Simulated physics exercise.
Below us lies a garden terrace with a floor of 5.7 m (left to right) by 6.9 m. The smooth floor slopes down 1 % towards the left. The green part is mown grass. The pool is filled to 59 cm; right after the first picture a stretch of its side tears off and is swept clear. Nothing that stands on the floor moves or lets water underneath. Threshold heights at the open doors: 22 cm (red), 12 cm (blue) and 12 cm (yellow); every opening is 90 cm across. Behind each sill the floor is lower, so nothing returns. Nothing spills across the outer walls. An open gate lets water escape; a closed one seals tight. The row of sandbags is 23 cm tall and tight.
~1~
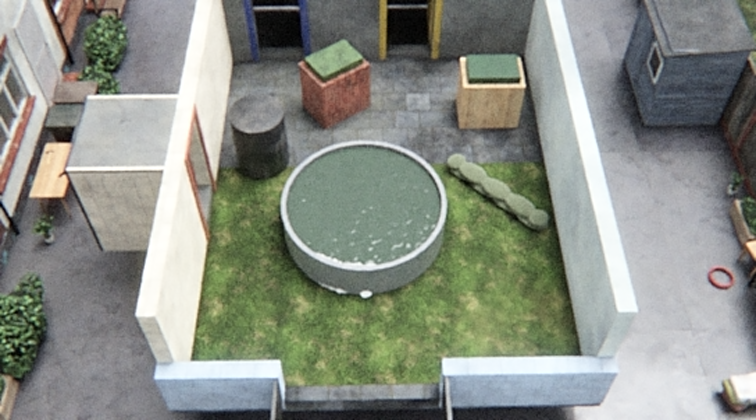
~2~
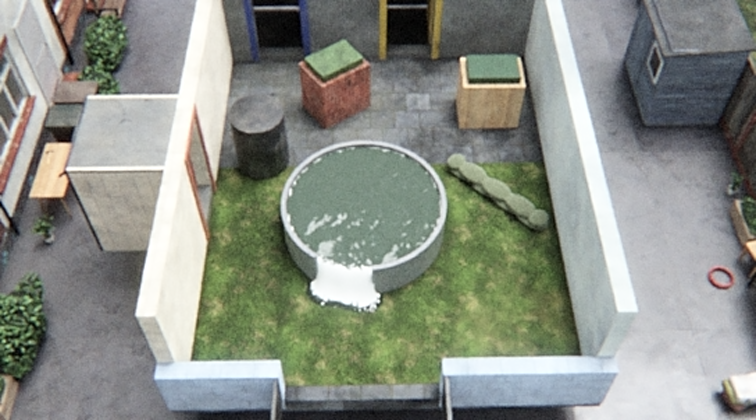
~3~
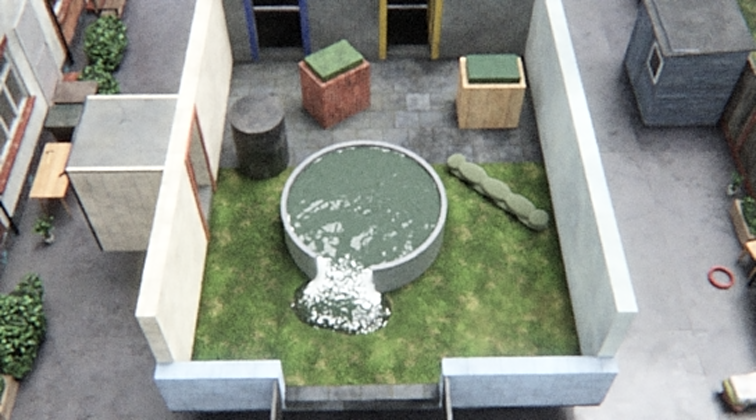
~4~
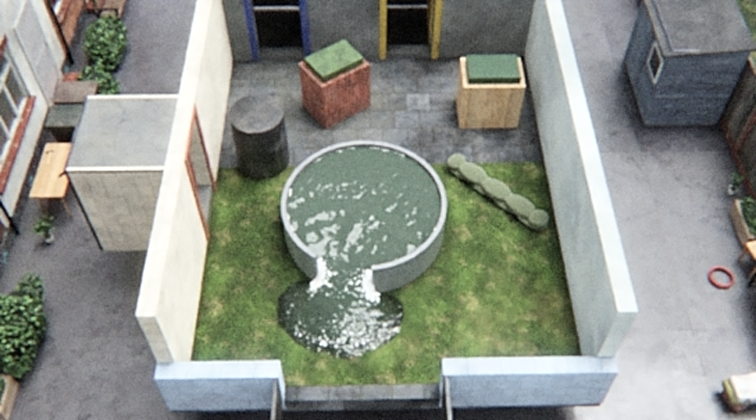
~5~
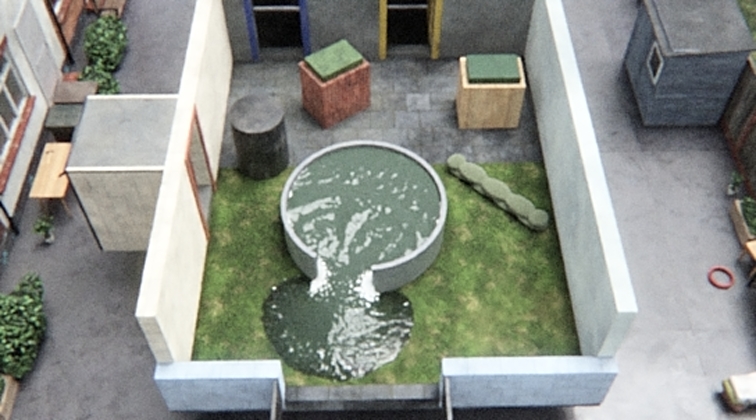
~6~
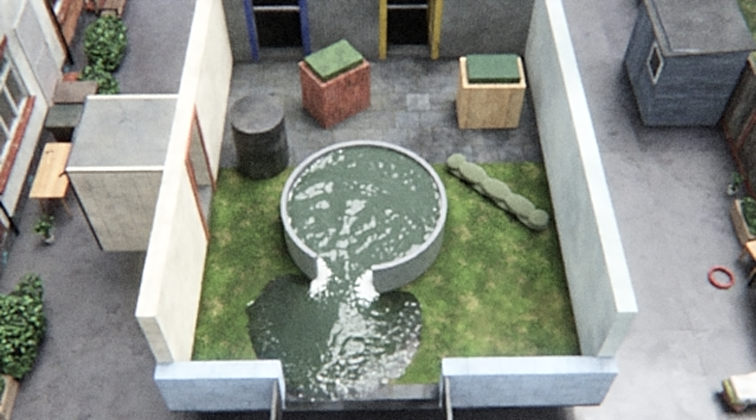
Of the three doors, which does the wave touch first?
First comes the red one.
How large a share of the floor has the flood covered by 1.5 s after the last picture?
About 20 per cent.
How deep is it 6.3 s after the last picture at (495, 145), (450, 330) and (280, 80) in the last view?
In that order: 0, 3 and 0 cm.
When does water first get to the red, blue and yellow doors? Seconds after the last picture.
Red 2.6 s, blue 7.5 s, yellow not in the 12 s.
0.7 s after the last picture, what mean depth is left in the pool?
Roughly 46 cm on average.
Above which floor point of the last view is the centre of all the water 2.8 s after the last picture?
Near (340, 258).
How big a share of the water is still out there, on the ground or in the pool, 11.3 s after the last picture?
Some 52 per cent remains.
A moment later water covers 15 % of the floor and is deepest (30 cm) near (341, 297); red door not reached, blue door not reached, yellow door not reached.
Soon after water covers 20 % of the floor and is deepest (28 cm) near (187, 387); red door not reached, blue door not reached, yellow door not reached.
Next water covers 30 % of the floor and is deepest (20 cm) near (341, 297); red door reached 2.7 s after the last picture, blue door not reached, yellow door not reached.
Later on water covers 45 % of the floor and is deepest (12 cm) near (187, 387); red door reached 2.7 s after the last picture, blue door not reached, yellow door not reached.
At the end water covers 65 % of the floor and is deepest (9 cm) near (187, 387); red door reached 2.7 s after the last picture, blue door reached 7.5 s after the last picture, yellow door not reached.
